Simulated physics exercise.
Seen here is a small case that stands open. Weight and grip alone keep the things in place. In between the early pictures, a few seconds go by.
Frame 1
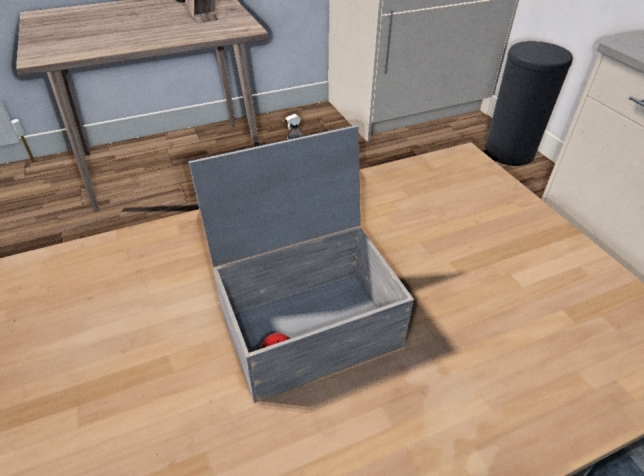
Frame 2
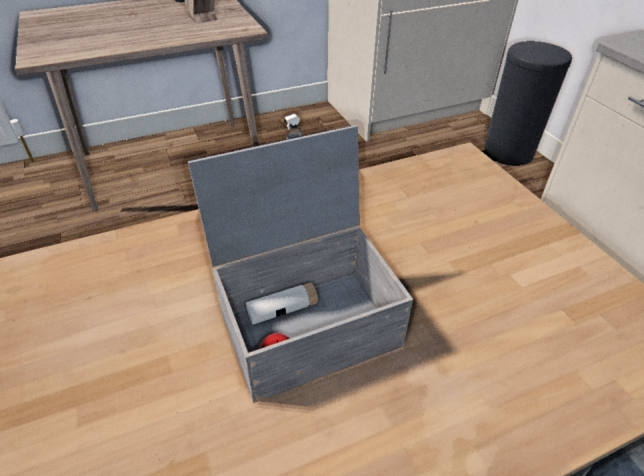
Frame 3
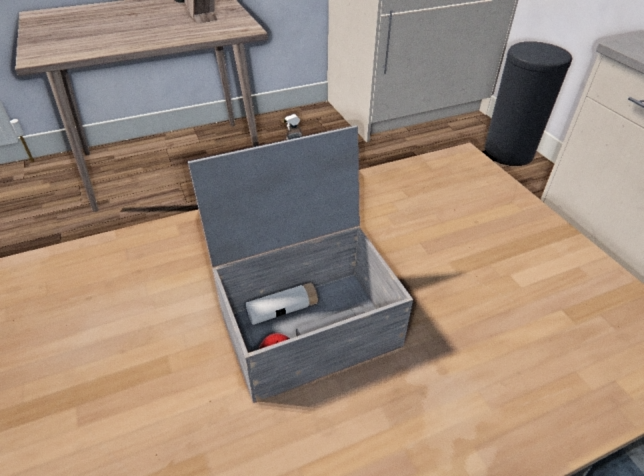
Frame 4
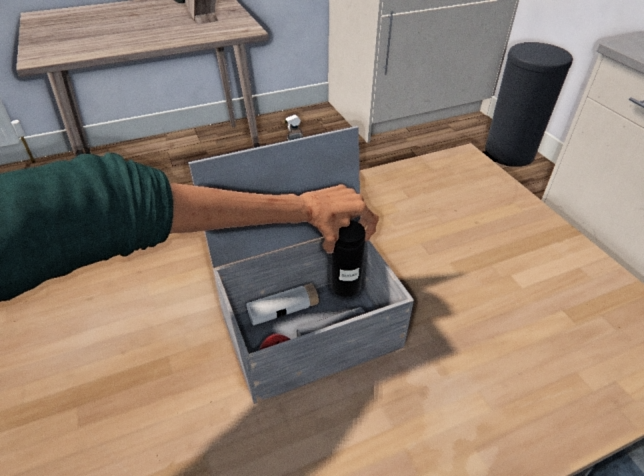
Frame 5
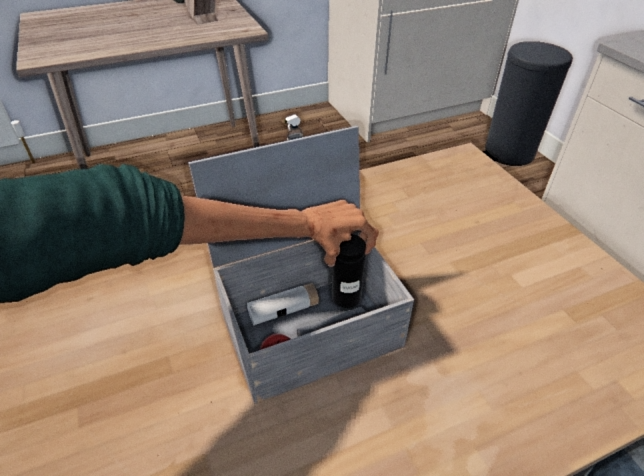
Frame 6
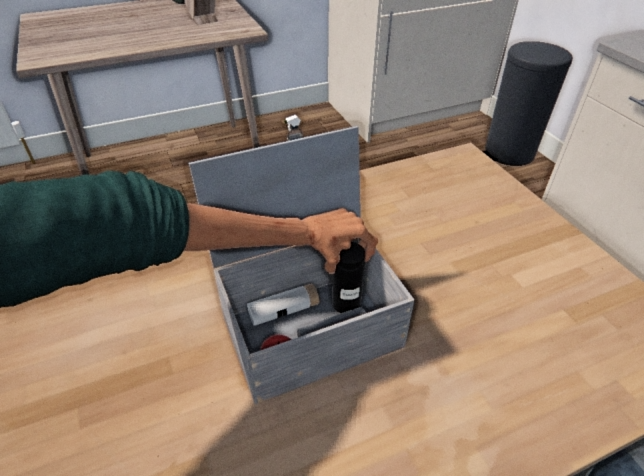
Hand in a green sleeve lowering a black jar into an open grey box already holding a white container and red item.
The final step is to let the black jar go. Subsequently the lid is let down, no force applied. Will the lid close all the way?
Most likely the lid will not meet the rim.
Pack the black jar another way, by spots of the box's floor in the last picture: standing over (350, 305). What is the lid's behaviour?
Then it is held up.
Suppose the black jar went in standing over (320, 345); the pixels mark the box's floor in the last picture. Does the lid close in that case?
Then it gets propped open.
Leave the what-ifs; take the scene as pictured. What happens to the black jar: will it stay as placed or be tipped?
After all that, it keeps its set angle.
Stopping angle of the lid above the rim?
Near 20°.
Then, 1.20 s after the last picture, lid starting down.
Then, 1.60 s after the last picture, lid 59° above the rim.
Then, 2.00 s after the last picture, lid 30° above the rim.
At rest, lid 19° above the rim; all 4 in place. Seen from the same camera at the end, black jar near (348, 279).
